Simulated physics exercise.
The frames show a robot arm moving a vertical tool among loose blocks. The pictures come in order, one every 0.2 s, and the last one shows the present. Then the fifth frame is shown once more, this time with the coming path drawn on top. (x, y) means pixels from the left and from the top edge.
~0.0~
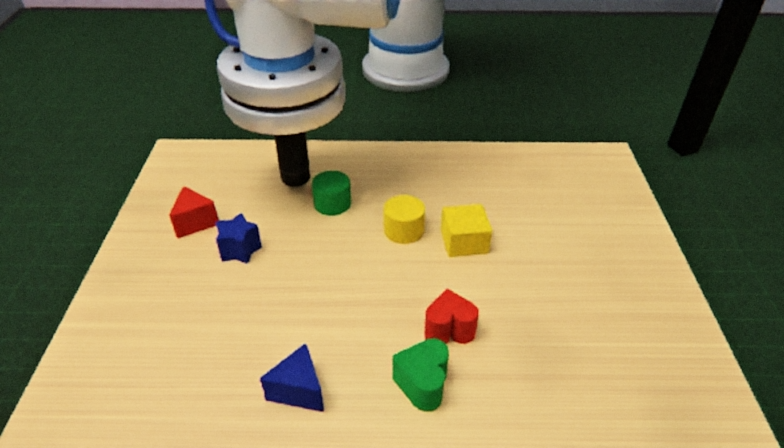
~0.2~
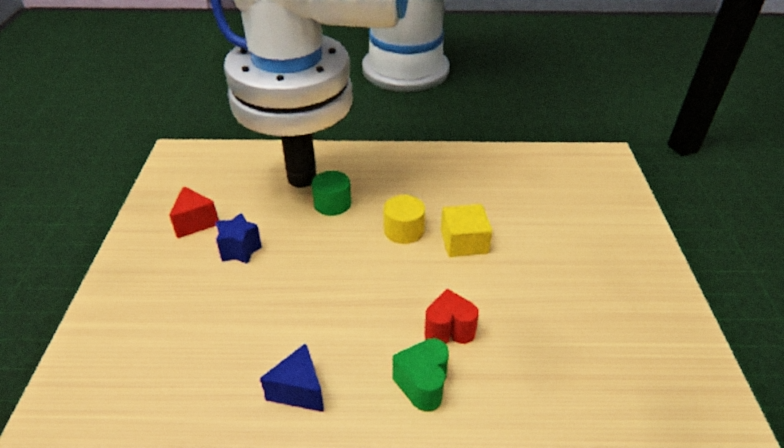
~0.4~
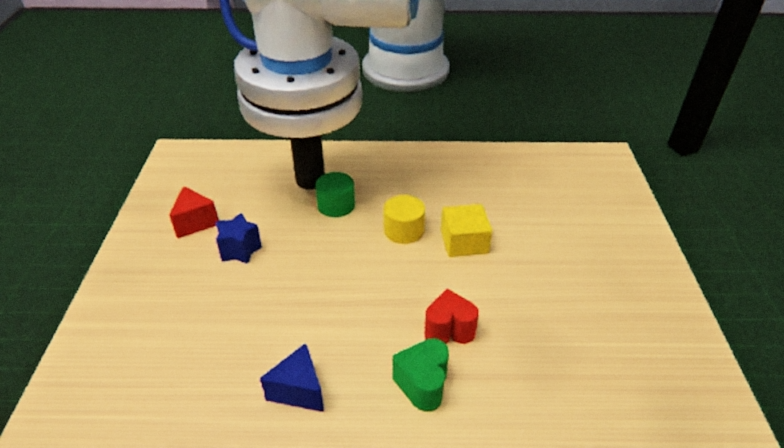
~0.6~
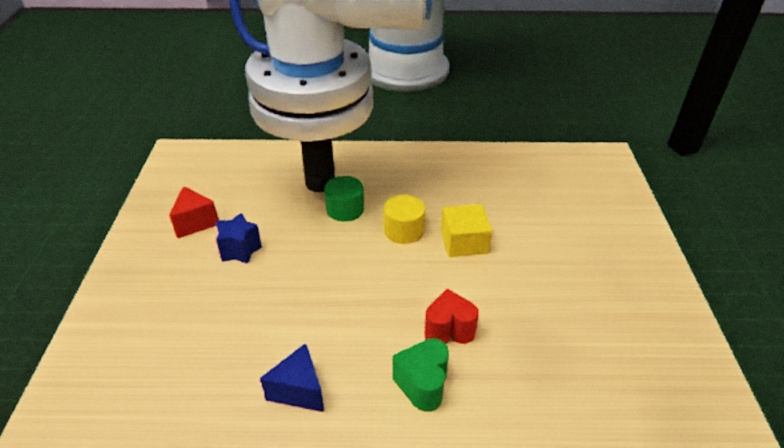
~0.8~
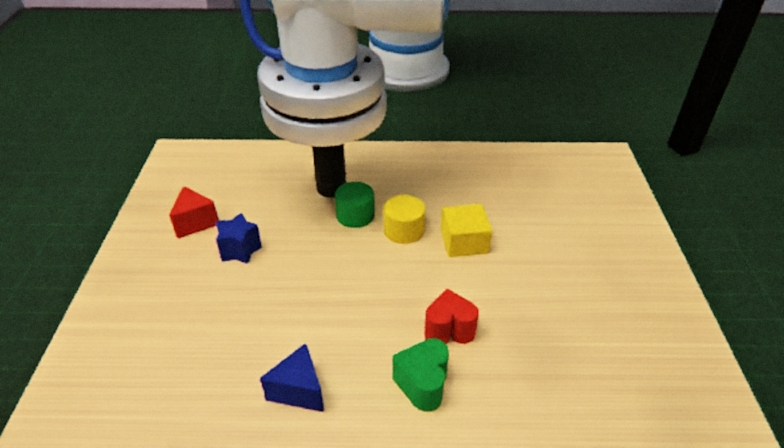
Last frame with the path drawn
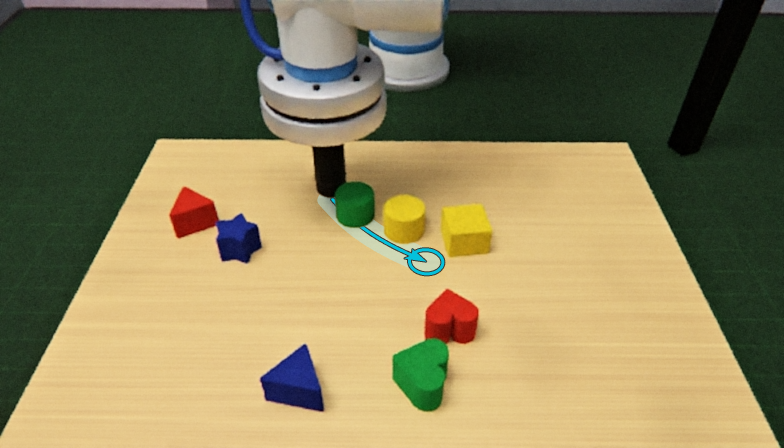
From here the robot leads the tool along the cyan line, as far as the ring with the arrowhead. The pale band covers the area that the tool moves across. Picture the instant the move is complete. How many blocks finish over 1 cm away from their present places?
Three or more blocks.
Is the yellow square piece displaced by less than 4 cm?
Yes
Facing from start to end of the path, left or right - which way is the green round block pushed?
The answer is right.
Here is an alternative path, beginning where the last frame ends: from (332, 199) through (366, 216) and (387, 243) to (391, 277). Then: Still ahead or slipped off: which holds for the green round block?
Looking at the end of the path, the green round block is still being driven ahead.
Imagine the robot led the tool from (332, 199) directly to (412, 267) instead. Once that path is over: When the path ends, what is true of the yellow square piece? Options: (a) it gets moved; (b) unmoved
a.
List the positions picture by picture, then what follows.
In the first frame, tip of the tool at (296, 179), middles of tops, green round block at (331, 181), yellow round block at (404, 207), red heart at (452, 307), yellow square piece at (467, 218).
In the second frame, tool at (302, 180), nothing pushed.
In the third frame, tool at (311, 181), green round block at (335, 182).
In the fourth frame, tool at (321, 184), green round block at (344, 187).
In the fifth frame, tool at (332, 189), green round block at (354, 192), yellow round block at (404, 207), red heart at (452, 307), yellow square piece at (467, 218).
The line goes from (332, 199) through (370, 233) to (426, 262).
On the path given first. One third of the way, tool at (356, 212); green round block at (382, 216); yellow round block at (424, 214).
Two thirds of the way, tool at (387, 233); green round block at (404, 244); yellow round block at (436, 224); yellow square piece at (479, 216).
At the end, tool at (427, 251); green round block at (426, 267); yellow round block at (465, 233); red heart unmoved; yellow square piece at (496, 214), turned 25° anticlockwise.
